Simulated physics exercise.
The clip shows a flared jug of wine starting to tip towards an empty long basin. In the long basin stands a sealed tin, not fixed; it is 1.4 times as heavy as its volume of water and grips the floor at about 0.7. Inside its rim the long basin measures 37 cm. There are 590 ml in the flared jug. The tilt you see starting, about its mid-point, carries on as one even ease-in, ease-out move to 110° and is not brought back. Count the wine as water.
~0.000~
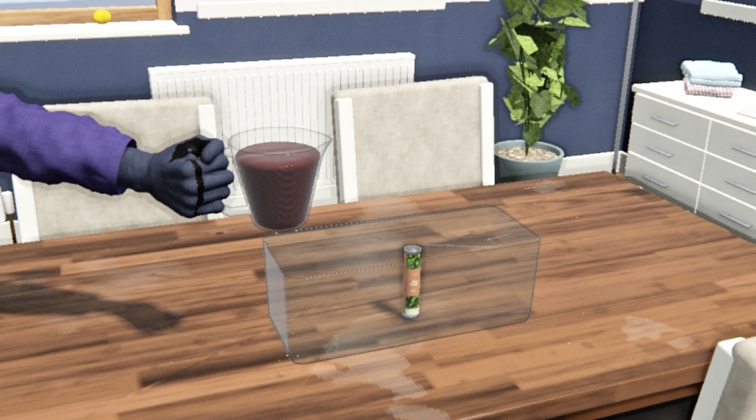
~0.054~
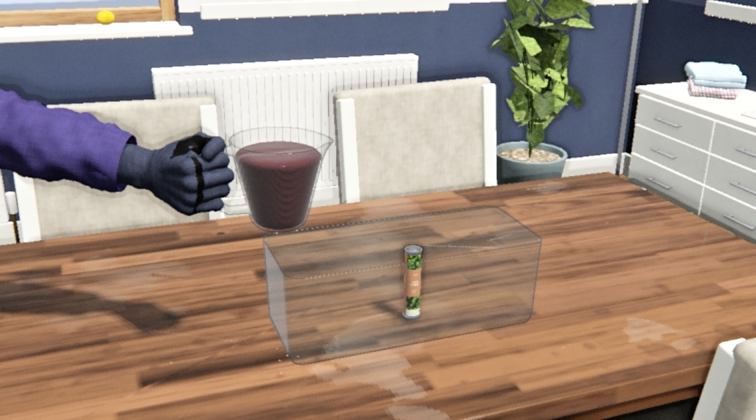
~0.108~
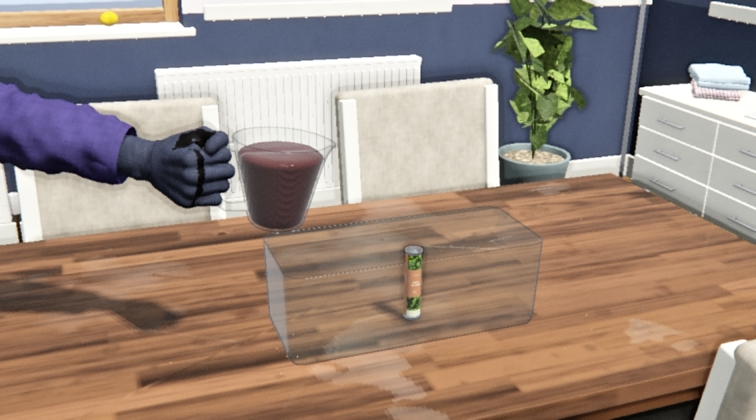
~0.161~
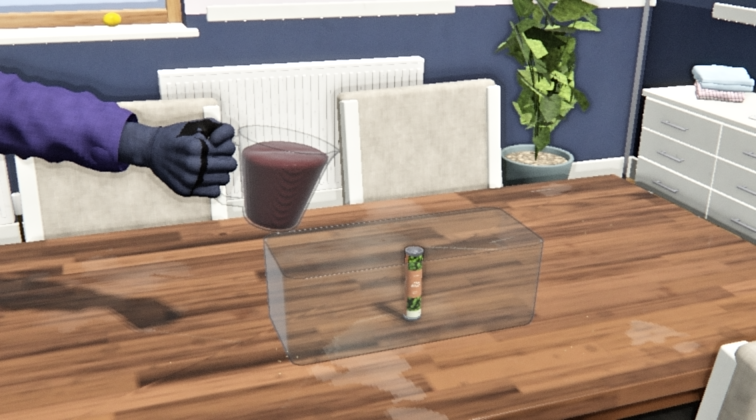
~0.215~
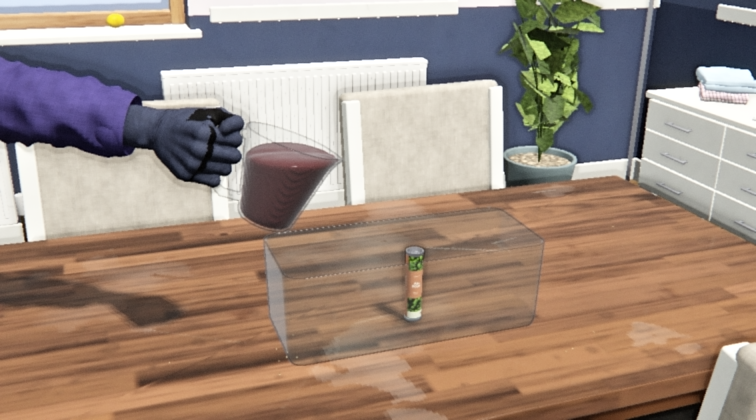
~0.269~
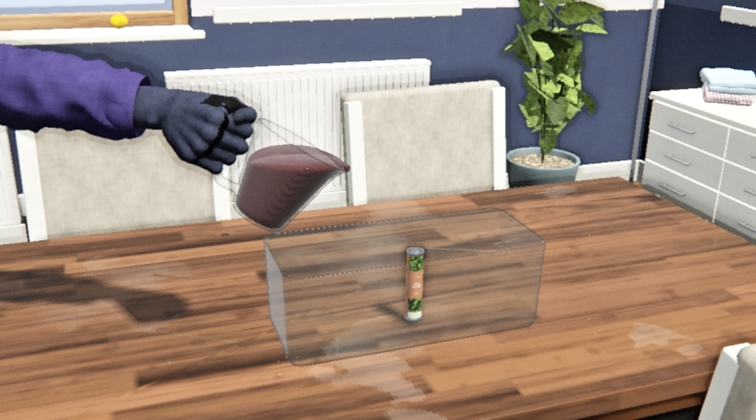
A gloved hand tilts a flared jug of dark red wine rightward above a clear basin.
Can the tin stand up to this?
The tin remains upright.
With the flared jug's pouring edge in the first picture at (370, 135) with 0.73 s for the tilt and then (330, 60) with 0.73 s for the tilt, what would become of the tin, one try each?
First it goes over; then it falls.
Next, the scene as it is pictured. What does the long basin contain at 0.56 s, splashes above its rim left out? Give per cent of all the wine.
Near 42 in a hundred.
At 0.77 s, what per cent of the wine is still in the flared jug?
About 2 per cent.
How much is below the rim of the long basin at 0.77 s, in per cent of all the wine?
Some 96 per cent.
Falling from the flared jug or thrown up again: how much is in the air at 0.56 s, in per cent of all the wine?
About 18 per cent.
After 0.56 s the tilt is 95° and 39 per cent is still to pour; the tin stands where it began.
After 0.77 s the tilt is 110° and 2 per cent is still to pour; the tin stands where it began.
After 0.99 s the tilt is 110° and 0 per cent is still to pour; the tin stands where it began.
After 1.23 s the tilt is 110° and 0 per cent is still to pour; the tin stands where it began.
In the end the tin stands where it began.
